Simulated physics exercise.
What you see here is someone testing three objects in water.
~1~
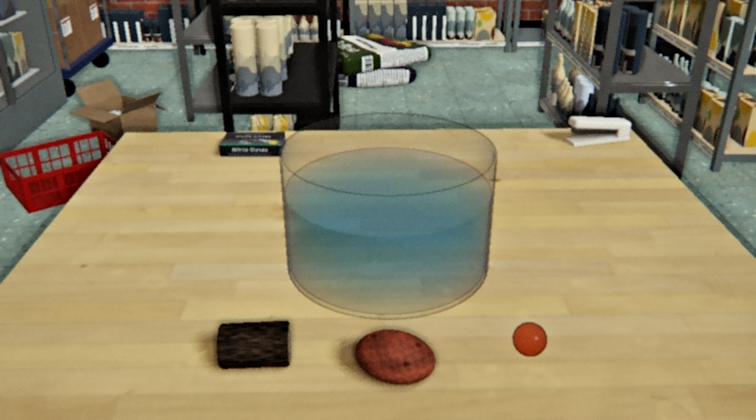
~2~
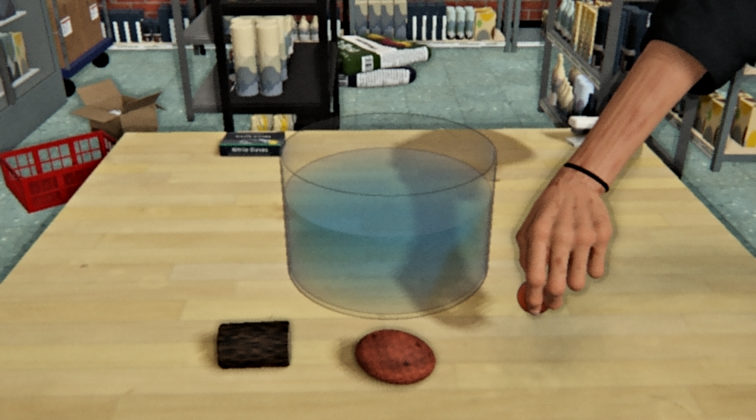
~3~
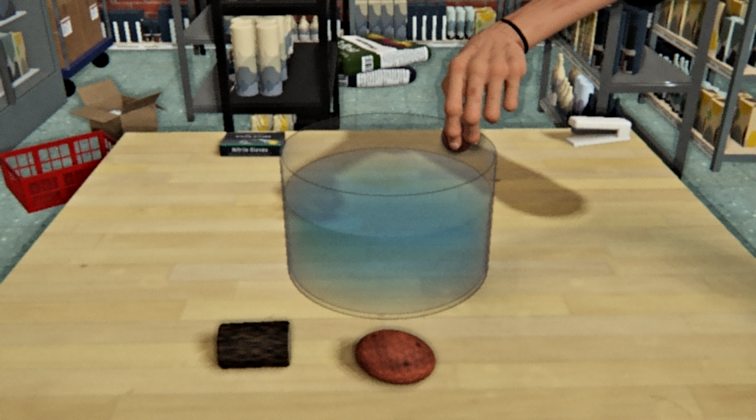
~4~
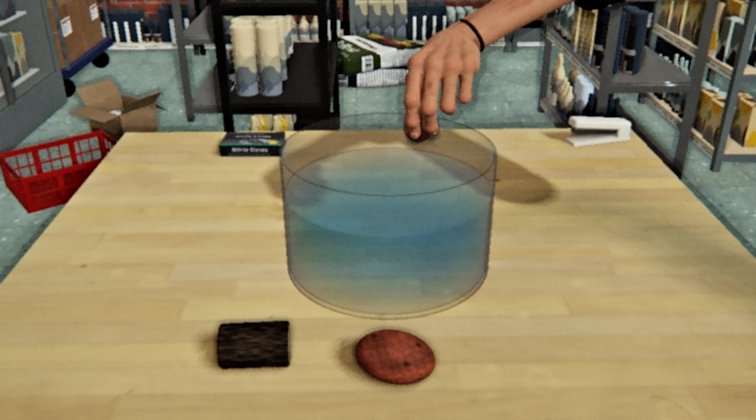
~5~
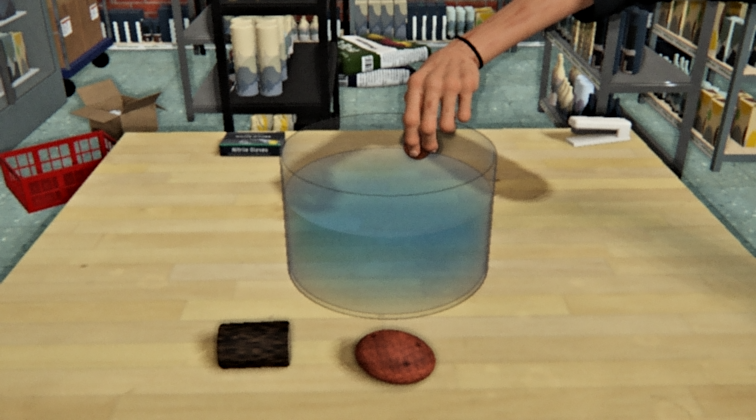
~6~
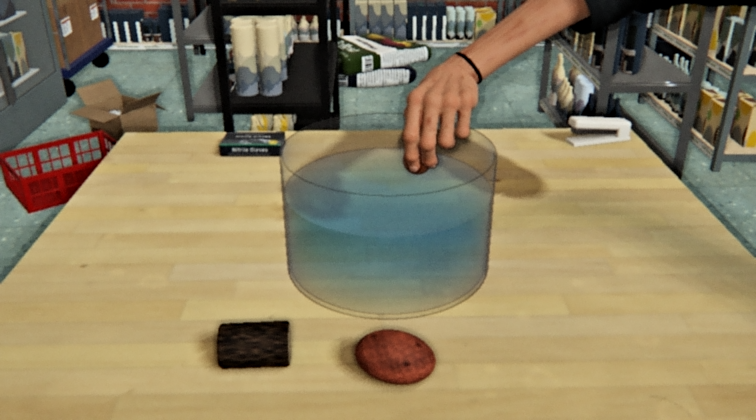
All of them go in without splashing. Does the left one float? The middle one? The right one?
Taking them from the left, one does not go down, the next does not stay up, the last does not stay up.
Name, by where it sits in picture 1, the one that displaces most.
The central piece.
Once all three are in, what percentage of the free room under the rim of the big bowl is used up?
Close to 10 percent of that free room.
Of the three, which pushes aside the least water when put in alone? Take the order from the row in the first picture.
Note: The far-right item.
A moment on, the glass marble drops to the bottom.
Further on, the potato drops to the bottom.
When it is over, the piece of branch stays afloat; afloat, piece of branch.
